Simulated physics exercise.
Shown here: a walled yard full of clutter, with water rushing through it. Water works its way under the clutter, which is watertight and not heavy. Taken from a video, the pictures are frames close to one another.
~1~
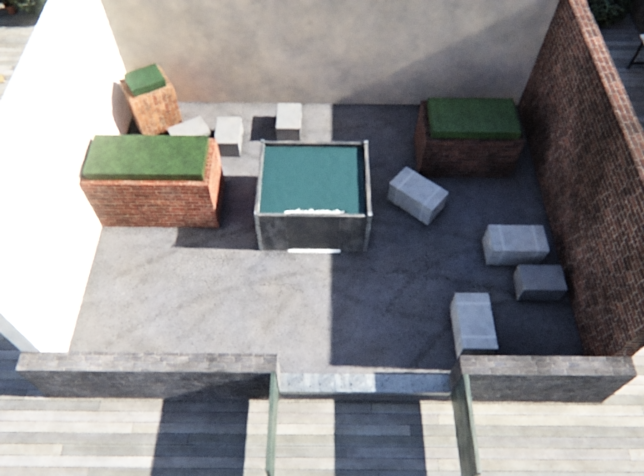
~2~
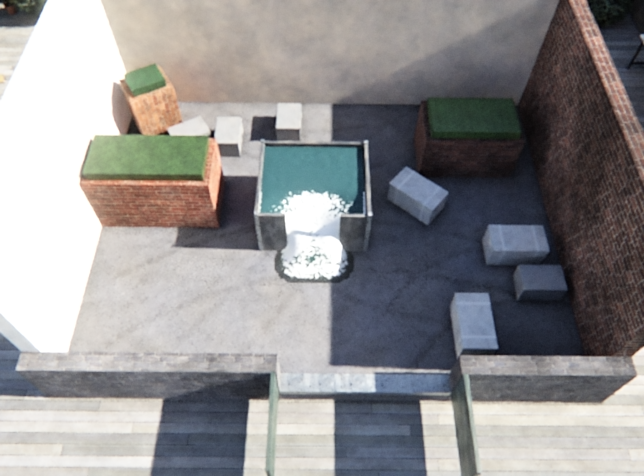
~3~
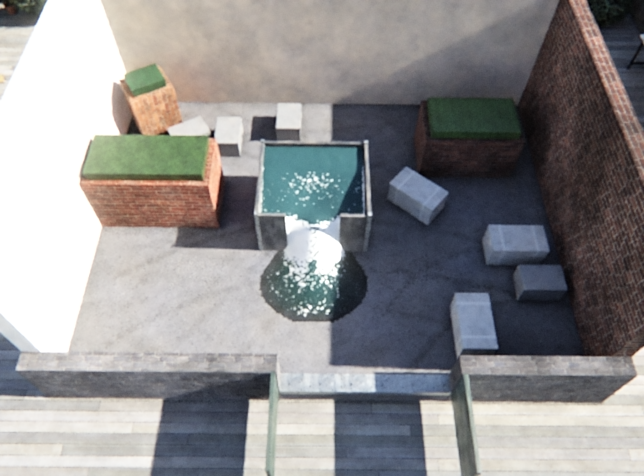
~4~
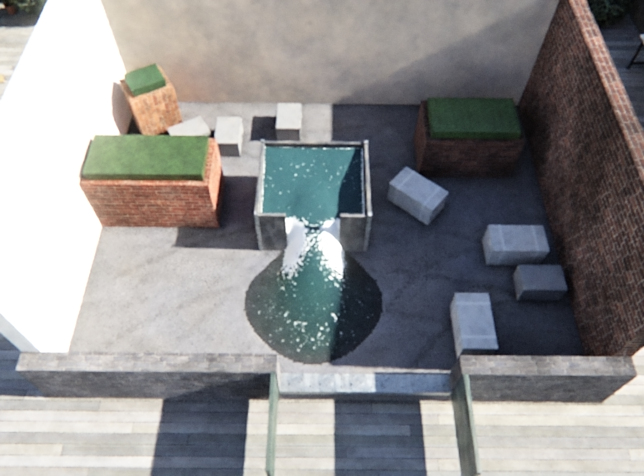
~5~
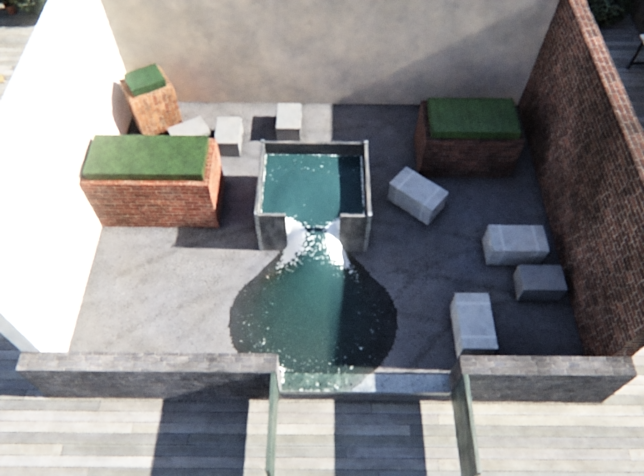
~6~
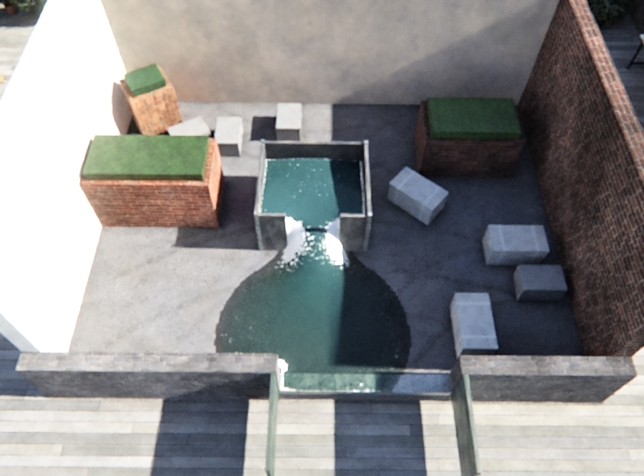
In a walled yard scattered with pale blocks and grass-topped brick planters, water poured from the front of a square tank and spread in a widening pool to the low front wall, while the blocks stayed put.
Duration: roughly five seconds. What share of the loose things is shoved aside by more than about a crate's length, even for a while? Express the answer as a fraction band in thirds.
Fraction band: Less than 1/3.
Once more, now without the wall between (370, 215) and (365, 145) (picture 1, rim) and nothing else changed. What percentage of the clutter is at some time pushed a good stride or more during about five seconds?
About 60 per cent.
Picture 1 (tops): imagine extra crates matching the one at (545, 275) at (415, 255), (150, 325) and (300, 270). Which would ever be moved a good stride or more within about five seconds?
Listed in sequence, the answers are remains nearby, displaced a stride and displaced a stride.
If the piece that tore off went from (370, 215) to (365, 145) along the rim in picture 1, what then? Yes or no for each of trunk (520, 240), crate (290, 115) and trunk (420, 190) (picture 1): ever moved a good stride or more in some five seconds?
Well, in order they come out as over the mark, below the mark and over the mark.
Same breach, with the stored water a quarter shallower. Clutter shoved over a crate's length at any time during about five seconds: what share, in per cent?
Something like 0 percent.
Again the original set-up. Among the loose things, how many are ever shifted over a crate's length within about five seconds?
0 in total.
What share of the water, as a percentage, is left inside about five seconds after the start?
52 %.
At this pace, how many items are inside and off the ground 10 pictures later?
Count: 0.
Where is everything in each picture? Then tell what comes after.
In the first picture, a crate at (543, 277), on the bottom; a crate at (188, 130) rests on the ground; 0 of 7 have shifted.
In the second picture, a crate at (543, 277), on the bottom; a crate at (188, 130), on the bottom; 0 of 7 have shifted.
In the third picture, a crate at (543, 277), on the bottom; a crate at (188, 130), on the bottom; 0 of 7 have shifted.
In the fourth picture, a crate at (543, 277), on the bottom; a crate at (188, 130) rests on the ground; 0 of 7 have shifted.
In the fifth picture, a crate at (543, 277) rests on the ground; a crate at (188, 130) rests on the ground; 0 of 7 have shifted.
In the sixth picture, a crate at (543, 277), on the bottom; a crate at (188, 130), on the bottom; 0 of 7 have shifted.
A moment on, 0 of 7 are well off their spots; 0 afloat.
Next, 0 of 7 are well off their spots; 0 afloat.
Later, 0 of 7 are well off their spots; 0 afloat.
In the end, 0 of 7 are well off their spots, and 0 have been at some point; 0 afloat.
